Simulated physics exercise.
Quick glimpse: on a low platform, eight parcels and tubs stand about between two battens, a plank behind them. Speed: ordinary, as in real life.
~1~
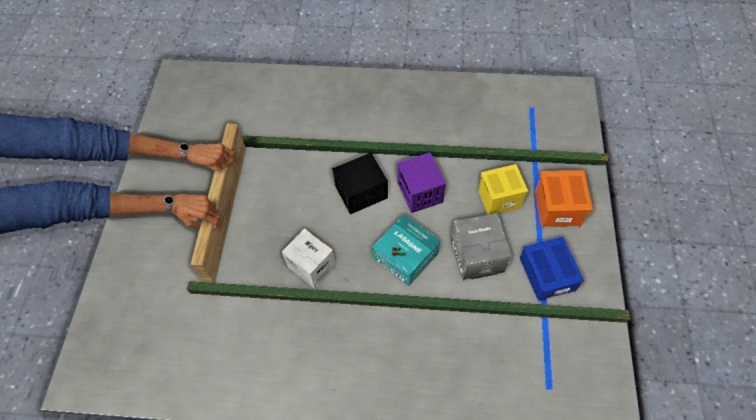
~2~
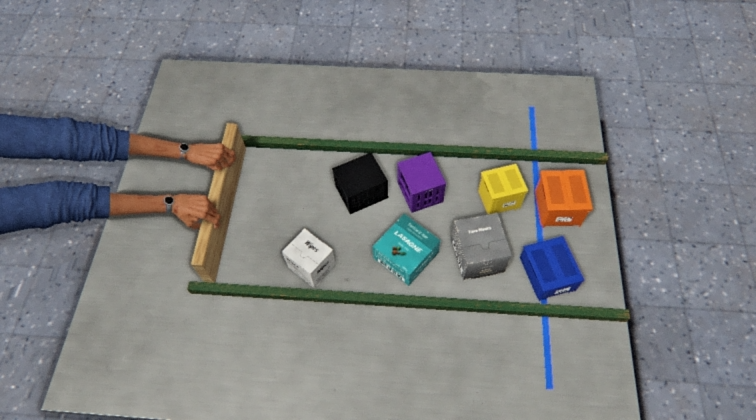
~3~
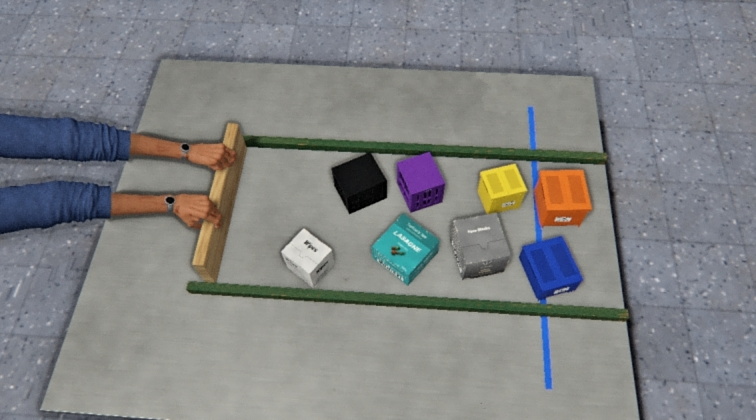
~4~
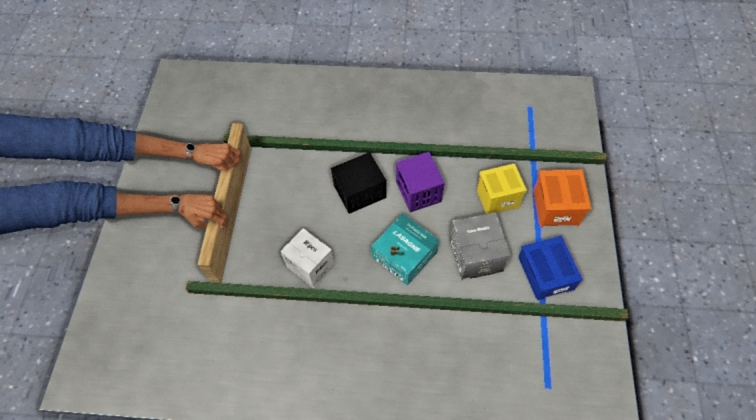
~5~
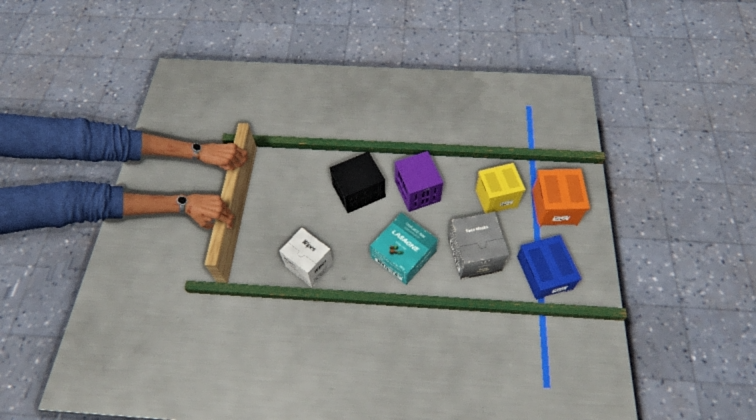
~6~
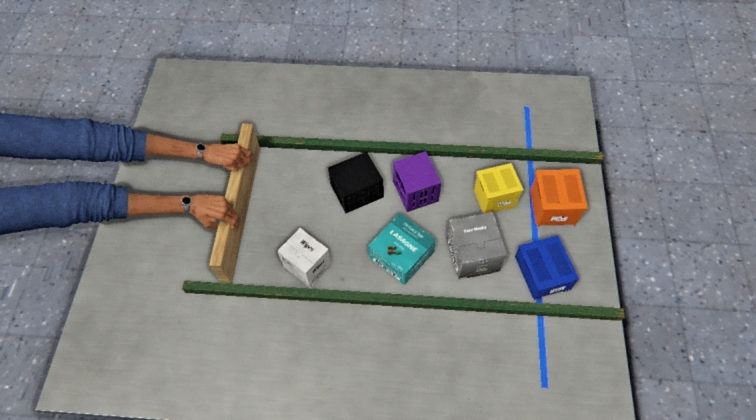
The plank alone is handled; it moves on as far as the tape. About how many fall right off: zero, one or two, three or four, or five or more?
Watching this, the number dropping off is three to four.
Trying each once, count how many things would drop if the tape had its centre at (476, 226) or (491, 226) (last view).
First try 1, second try 1.
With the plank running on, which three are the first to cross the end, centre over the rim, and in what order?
You'd see the orange tote first, then the blue tote, then the yellow tote.
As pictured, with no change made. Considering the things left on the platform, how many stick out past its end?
The figure is 2.
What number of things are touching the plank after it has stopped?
Result: 3 in all.
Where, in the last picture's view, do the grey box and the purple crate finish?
Listed in order, first is (611, 244) and the other is (598, 187).
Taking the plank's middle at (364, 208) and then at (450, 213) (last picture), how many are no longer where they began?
So 4, and at the other place 8.
Early on, none off yet; orange tote at rest near (557, 199); blue tote at rest near (546, 268); yellow tote at rest near (497, 190).
A while later, none off yet; orange tote travelled a little near (574, 201); blue tote travelled a little near (555, 270); yellow tote travelled about its own width near (534, 194).
Finally, the number that fall off is three or four; lost, yellow tote, blue tote and orange tote.
